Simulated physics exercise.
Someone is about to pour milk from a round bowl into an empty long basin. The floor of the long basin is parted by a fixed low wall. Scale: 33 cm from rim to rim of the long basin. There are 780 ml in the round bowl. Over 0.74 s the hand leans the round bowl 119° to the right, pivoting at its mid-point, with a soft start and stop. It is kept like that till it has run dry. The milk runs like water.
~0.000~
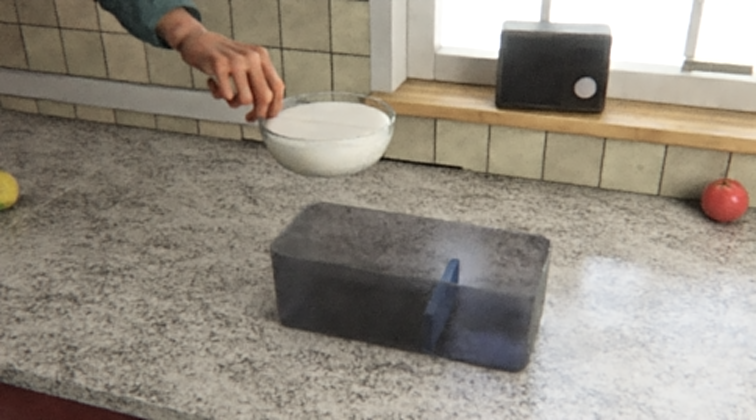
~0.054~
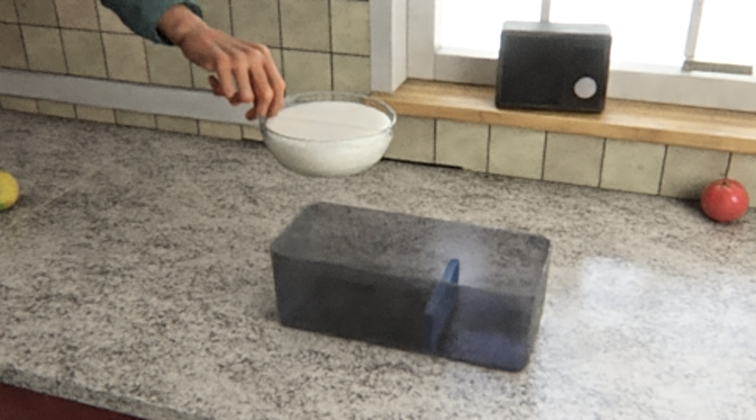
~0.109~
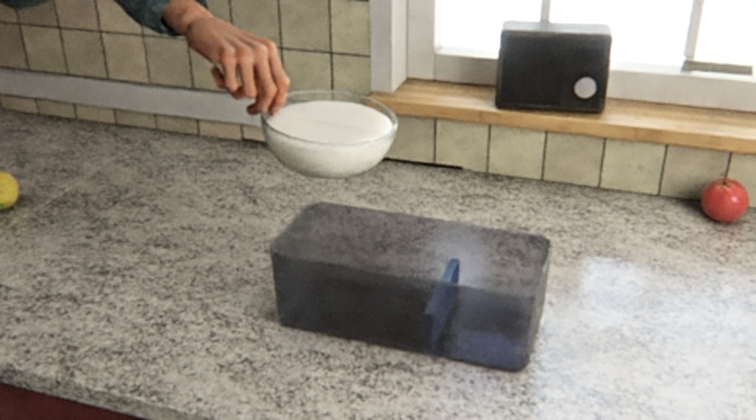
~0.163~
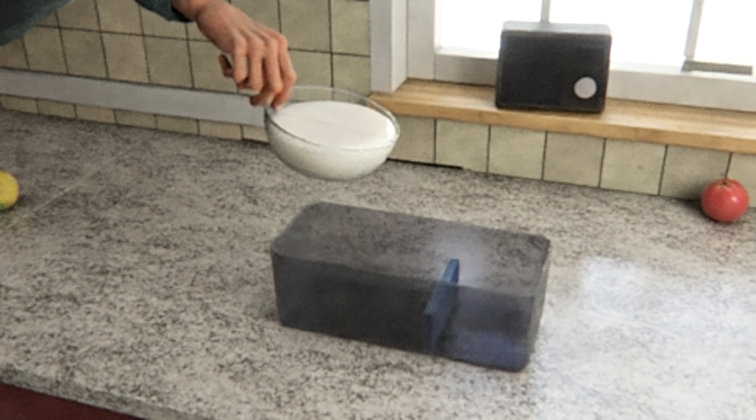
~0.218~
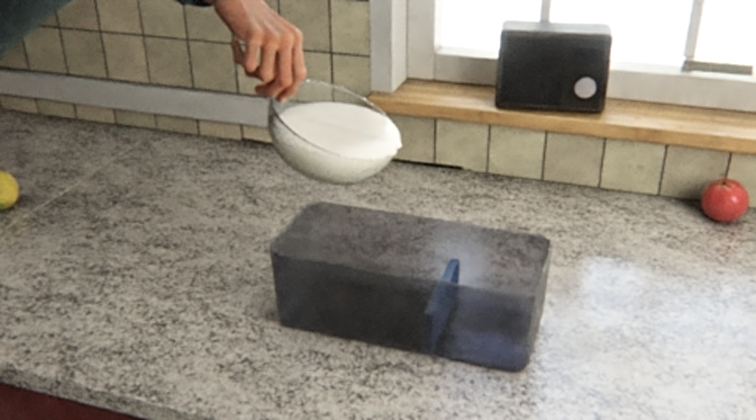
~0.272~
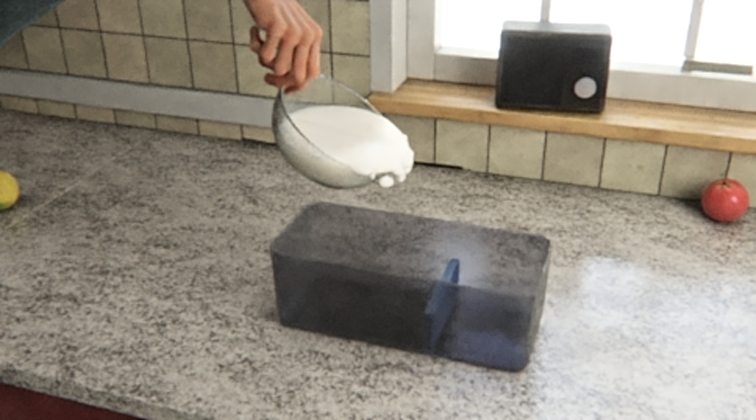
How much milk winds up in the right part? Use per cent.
The far part has some 23 per cent.
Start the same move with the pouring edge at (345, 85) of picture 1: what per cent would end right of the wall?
In that case some 5 per cent.
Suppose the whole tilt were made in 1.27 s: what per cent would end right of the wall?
In that case some 40 per cent.
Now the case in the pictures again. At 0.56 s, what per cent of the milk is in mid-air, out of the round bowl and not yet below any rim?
Some 18 per cent.
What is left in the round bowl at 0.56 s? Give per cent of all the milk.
Near 4 in a hundred.
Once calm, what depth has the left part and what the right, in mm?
Some 20 mm on the left and 12 mm on the right.
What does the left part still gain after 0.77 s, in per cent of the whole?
About 2 per cent.
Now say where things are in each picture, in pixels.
The first picture shows tilt 0°; pouring edge (391, 124); surface from (271, 115) to (390, 129); the long basin's rim runs from (290, 226) to (545, 267); the wall's top is at (442, 285).
The second picture shows tilt 2°; pouring edge (391, 126); surface from (271, 114) to (390, 130).
The third picture shows tilt 6°; pouring edge (393, 132); surface from (273, 112) to (392, 133).
The fourth picture shows tilt 14°; pouring edge (394, 140); surface from (275, 111) to (394, 136).
The fifth picture shows tilt 24°; pouring edge (394, 152); surface from (280, 112) to (395, 142); 3 per cent is over the edge.
The sixth picture shows tilt 35°; pouring edge (392, 165); surface from (284, 115) to (379, 144); 12 per cent is over the edge.
After 0.56 s the tilt is 103° and 4 per cent is still to pour, 54 is left of the wall and 23 right of it.
After 0.77 s the tilt is 119° and 0 per cent is still to pour, 69 is left of the wall and 21 right of it.
After 1.00 s the tilt is 119° and 0 per cent is still to pour, 71 is left of the wall and 23 right of it.
After 1.24 s the tilt is 119° and 0 per cent is still to pour, 71 is left of the wall and 23 right of it.
In the end 71 per cent lies left of the wall, 23 right of it and 6 outside.
